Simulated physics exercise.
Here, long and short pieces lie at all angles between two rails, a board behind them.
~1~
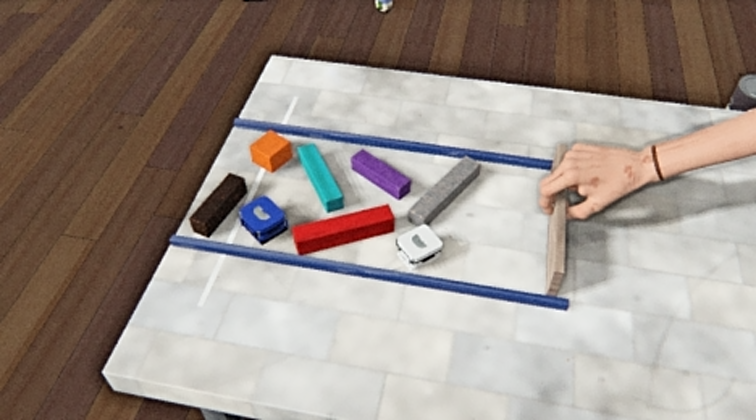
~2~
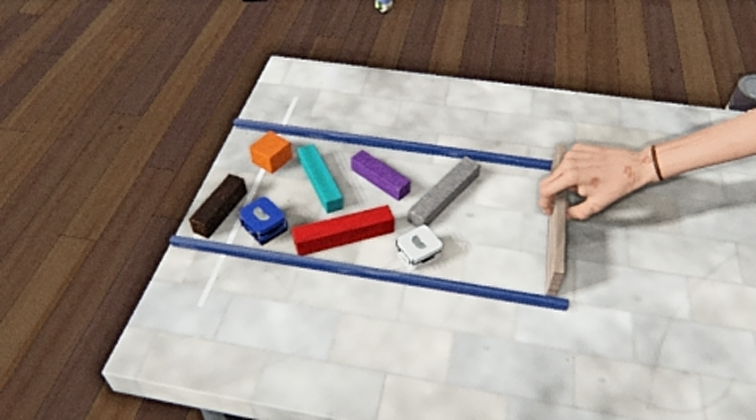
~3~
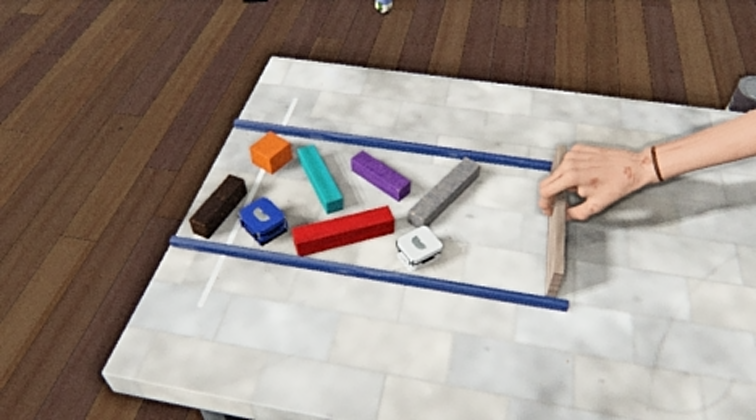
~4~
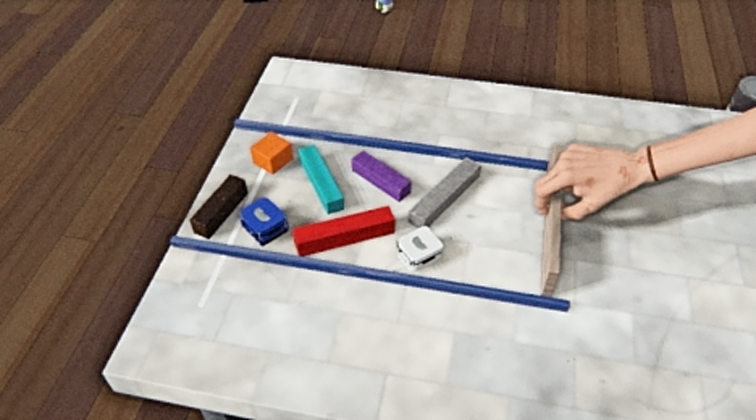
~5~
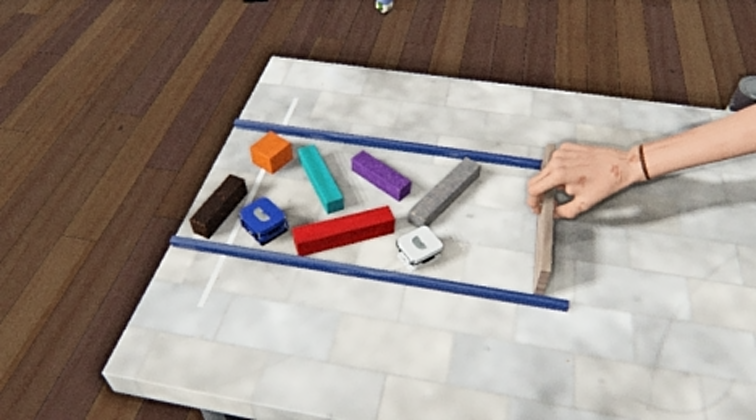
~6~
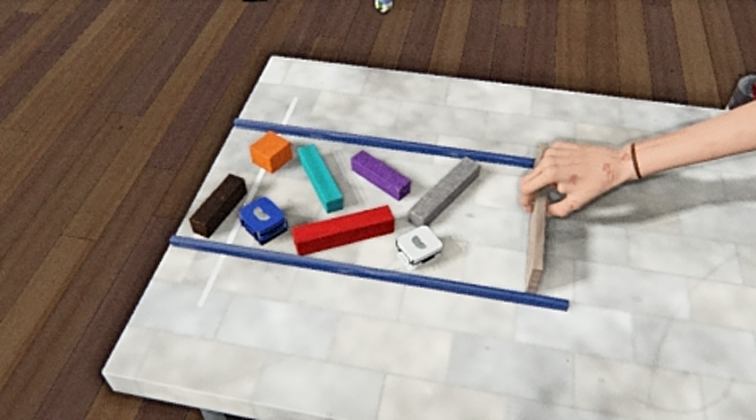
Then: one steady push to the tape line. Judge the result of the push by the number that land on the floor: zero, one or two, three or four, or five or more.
The ones that fall? Three or four of them, I think.
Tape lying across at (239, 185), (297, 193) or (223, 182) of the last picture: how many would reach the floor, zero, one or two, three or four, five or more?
In the order the places were given: Five or more, just one or two, five or over.
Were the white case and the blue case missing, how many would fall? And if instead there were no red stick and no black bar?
That gives 2 in the first case, then 1 in the second.
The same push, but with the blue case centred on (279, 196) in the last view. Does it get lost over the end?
Result: It comes off.
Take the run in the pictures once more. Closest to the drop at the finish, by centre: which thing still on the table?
The red stick finishes closest.
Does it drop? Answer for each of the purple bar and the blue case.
The purple bar keeps its place, and the blue case is gone.
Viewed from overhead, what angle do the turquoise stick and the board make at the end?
Roughly 0° out of line.
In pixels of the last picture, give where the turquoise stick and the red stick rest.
The turquoise stick at (218, 161), the red stick at (182, 215).
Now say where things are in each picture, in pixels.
The first frame shows black bar (219, 205); orange block (271, 152); blue case (264, 220); board (557, 217); tape (255, 186).
The second frame shows orange block (271, 152); purple bar (380, 175).
The third frame shows blue case (264, 222); turquoise stick (320, 178).
The fourth frame shows black bar (220, 206); white case (420, 250).
The fifth frame shows orange block (272, 153); red stick (344, 231).
The sixth frame shows black bar (219, 205); orange block (271, 152); blue case (264, 221); board (537, 214); tape (255, 187).
A little later, none off yet; black bar at rest near (219, 205); orange block at rest near (271, 152); blue case at rest near (264, 221).
Next, none off yet; black bar moving near (214, 203); orange block at rest near (270, 152); blue case shifted about its own width near (250, 202).
When it is over, the number that fall off is three or four; down, blue case, orange block and black bar.
